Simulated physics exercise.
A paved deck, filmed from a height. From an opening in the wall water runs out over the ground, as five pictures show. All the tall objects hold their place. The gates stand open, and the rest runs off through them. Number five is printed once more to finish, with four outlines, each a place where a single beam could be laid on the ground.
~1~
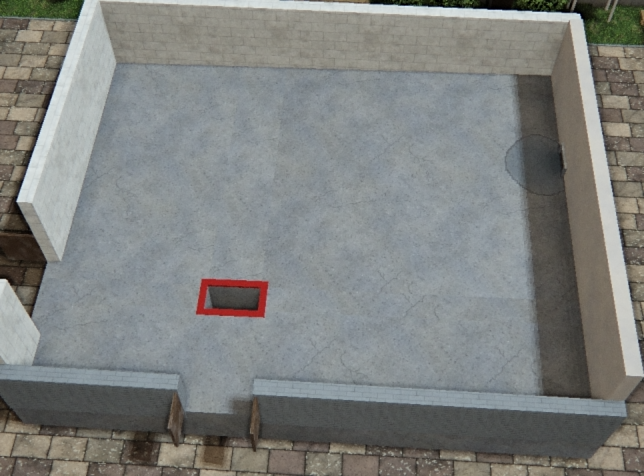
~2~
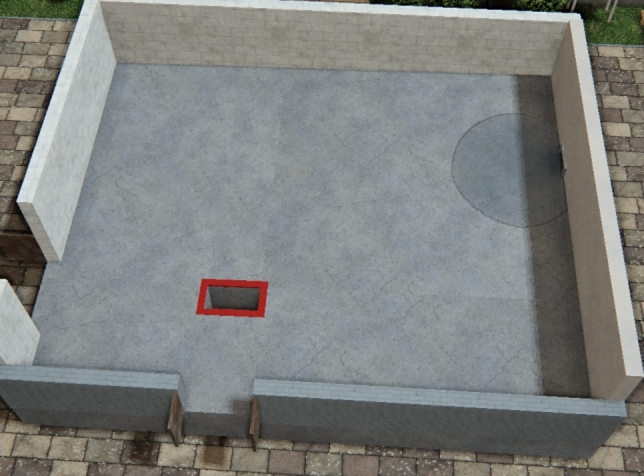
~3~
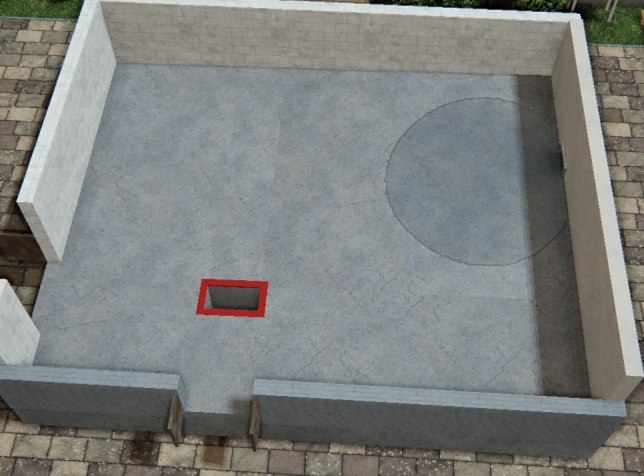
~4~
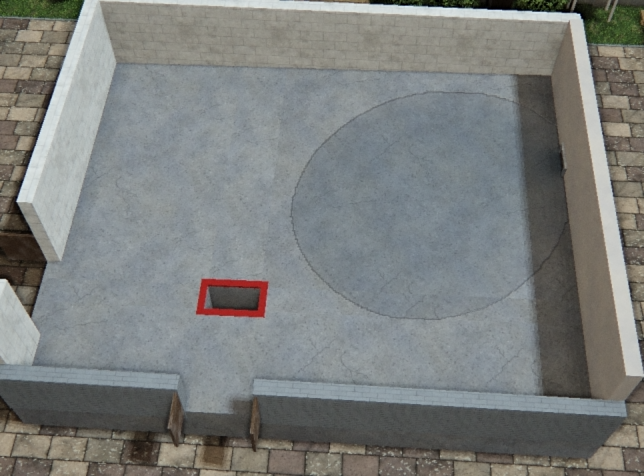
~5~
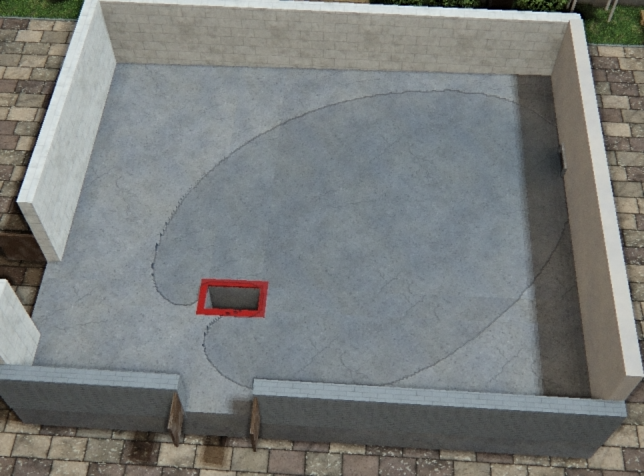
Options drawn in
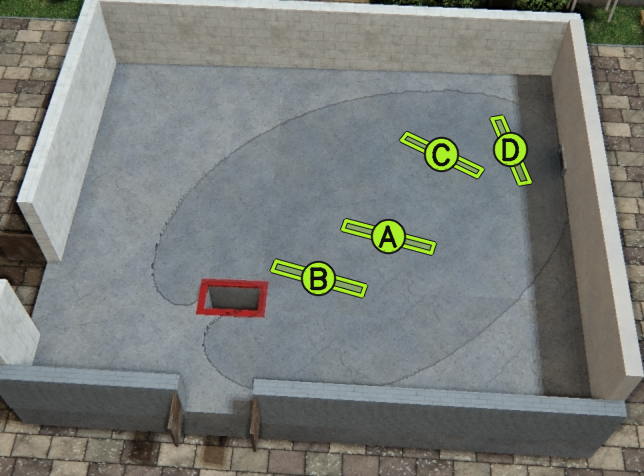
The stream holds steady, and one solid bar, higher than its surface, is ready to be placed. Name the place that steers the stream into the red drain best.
The best spot is C.
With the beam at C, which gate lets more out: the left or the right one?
The left one.
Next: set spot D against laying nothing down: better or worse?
Spot D is worse.
In lime, A from (344, 225) to (432, 248); B from (274, 265) to (363, 290); C from (404, 136) to (479, 172); D from (497, 118) to (524, 182).
Choosing A, about 10 % of the stream goes into the red drain, about 90 % out by the gates.
Choosing B, about 6 % of the stream goes into the red drain, about 94 % out by the gates.
Choosing C, about 14 % of the stream goes into the red drain, about 85 % out by the gates.
Choosing D, about 9 % of the stream goes into the red drain, about 90 % out by the gates.
